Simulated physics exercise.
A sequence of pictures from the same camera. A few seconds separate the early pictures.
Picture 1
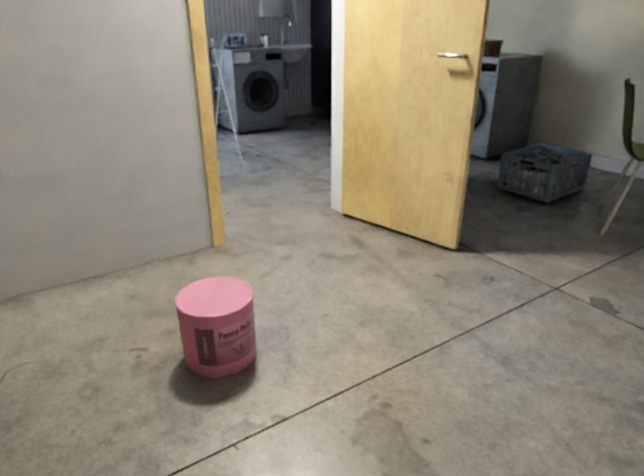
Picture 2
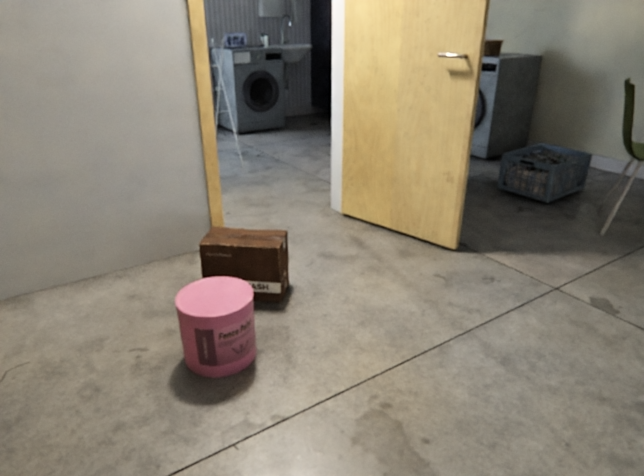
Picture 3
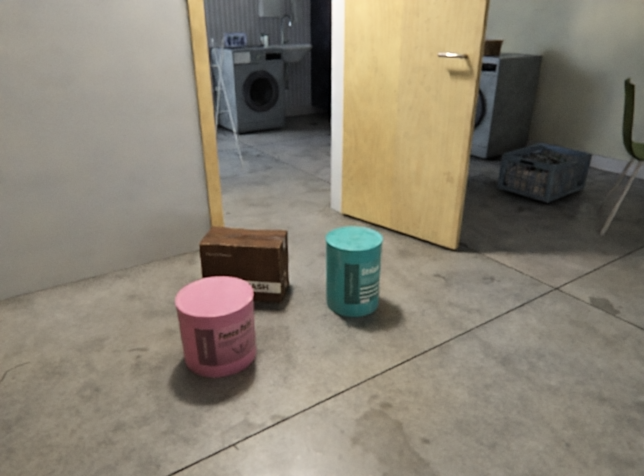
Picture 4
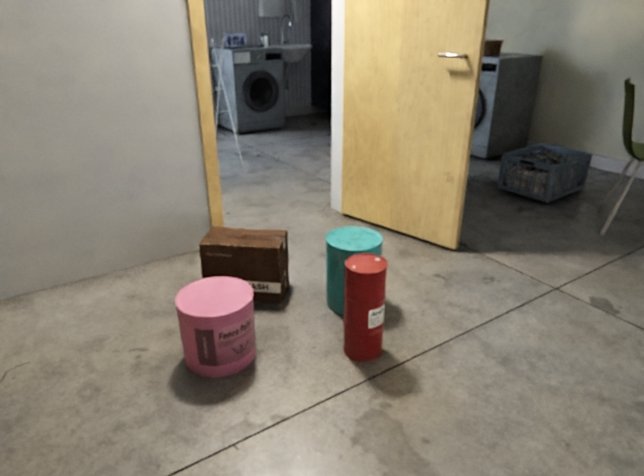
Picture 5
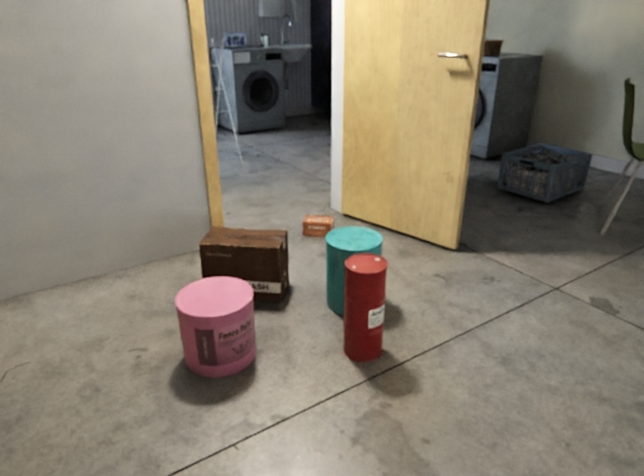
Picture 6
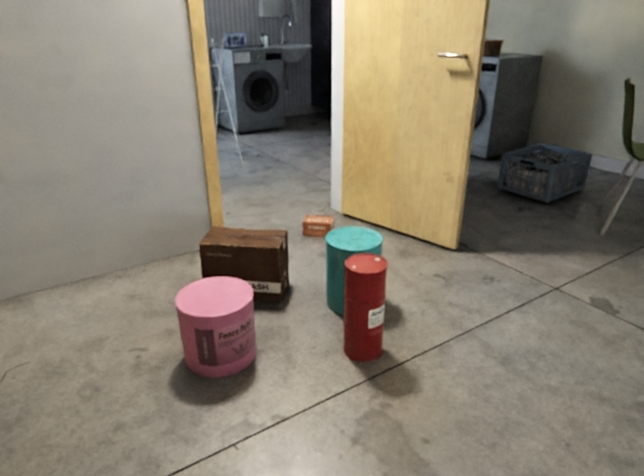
A wooden door stood wide open and still while a pink pail sat on the concrete floor, then a brown box, a teal tub, a red canister and a small orange box appeared around it in turn.
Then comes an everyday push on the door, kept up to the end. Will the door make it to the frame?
What happens is the door goes right up to the frame.
Then, 0.60 s on from there, open by 80°.
Then, 1.10 s on from there, open by 39°; orange box shifted a little near (311, 225).
Then, 1.30 s on from there, open by 21°; orange box shifted about its own width near (296, 222).
Then, 1.50 s on from there, open by 3°; orange box shifted about its own width near (285, 216).
In the end, open by 0°; moved from the start, orange box; the other 4 unmoved. At the end, from the last picture's camera, orange box near (280, 213).
